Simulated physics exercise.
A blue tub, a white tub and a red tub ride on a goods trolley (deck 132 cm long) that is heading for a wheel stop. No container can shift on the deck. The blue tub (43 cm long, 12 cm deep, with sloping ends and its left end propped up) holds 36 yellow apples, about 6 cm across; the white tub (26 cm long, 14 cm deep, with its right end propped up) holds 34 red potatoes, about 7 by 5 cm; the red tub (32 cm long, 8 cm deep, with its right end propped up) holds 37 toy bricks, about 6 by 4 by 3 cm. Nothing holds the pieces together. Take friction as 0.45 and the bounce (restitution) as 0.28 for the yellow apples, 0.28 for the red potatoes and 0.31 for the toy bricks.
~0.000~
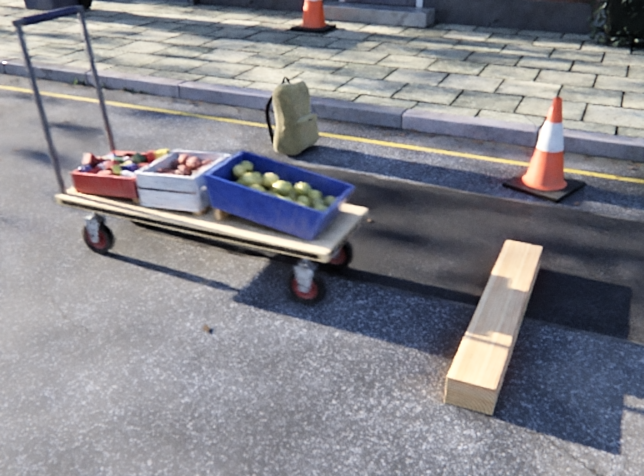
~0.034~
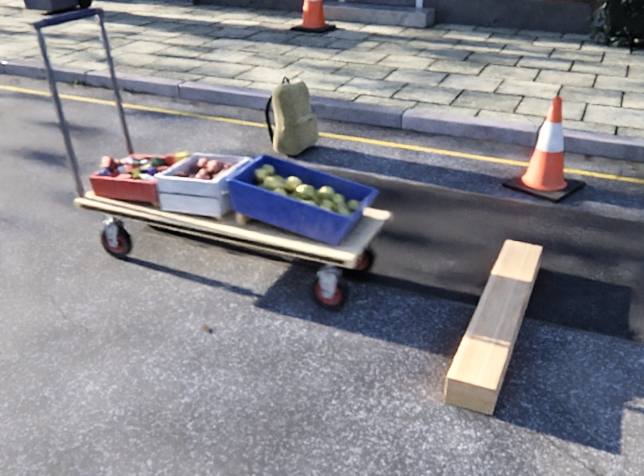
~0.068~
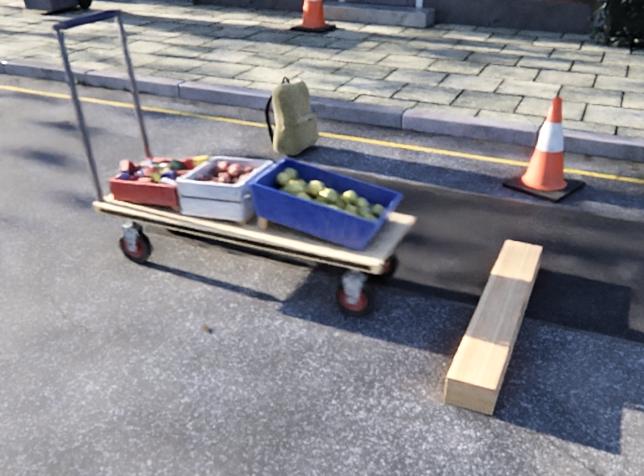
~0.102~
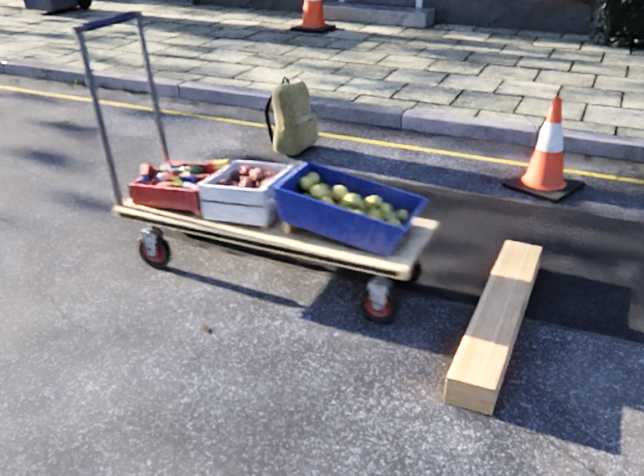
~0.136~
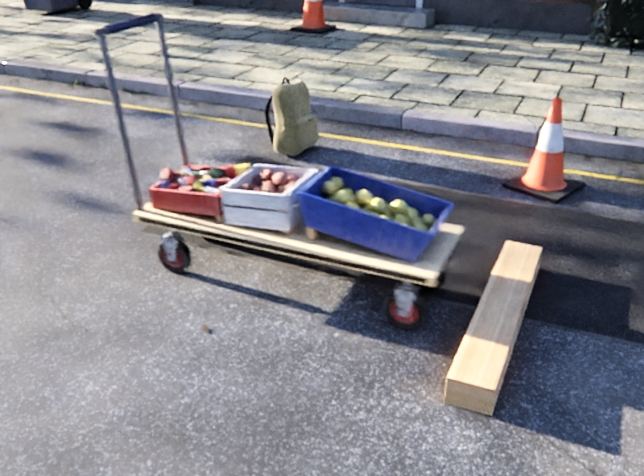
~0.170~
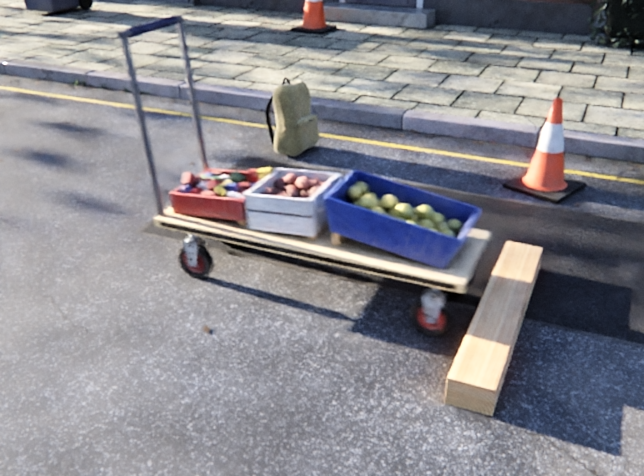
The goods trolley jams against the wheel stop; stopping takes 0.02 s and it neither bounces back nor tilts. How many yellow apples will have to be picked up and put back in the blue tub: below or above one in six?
It sheds more than one in six of them.
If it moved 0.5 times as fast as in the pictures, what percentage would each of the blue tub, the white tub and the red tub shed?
In that case blue tub 0, white tub 0, red tub 0 per cent.
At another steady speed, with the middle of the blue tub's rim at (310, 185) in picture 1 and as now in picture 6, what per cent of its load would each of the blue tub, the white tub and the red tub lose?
Then blue tub 10, white tub 0, red tub 10 per cent.
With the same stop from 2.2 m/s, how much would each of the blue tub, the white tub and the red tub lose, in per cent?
In that case blue tub 10, white tub 0, red tub 10 per cent.
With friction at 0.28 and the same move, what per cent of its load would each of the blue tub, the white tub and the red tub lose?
In that case blue tub 20, white tub 10, red tub 10 per cent.
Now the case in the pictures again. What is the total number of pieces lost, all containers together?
About 20.
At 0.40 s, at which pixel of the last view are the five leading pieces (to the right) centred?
At about (521, 197).
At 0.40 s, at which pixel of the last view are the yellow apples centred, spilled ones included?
At about (460, 232).
After 0.18 s, the wheels strike.
After 0.28 s, blue tub 36 in, 0 out, white tub 34 in, 0 out and red tub 37 in, 0 out.
After 0.40 s, blue tub 30 in, 6 out, white tub 32 in, 2 out and red tub 33 in, 4 out.
After 0.63 s, blue tub 26 in, 10 out, white tub 32 in, 2 out and red tub 30 in, 7 out.
When it is over (at 1.14 s), blue tub 25 in, 11 out, white tub 32 in, 2 out and red tub 30 in, 7 out. Asked share, 11 of 36, 31 per cent.
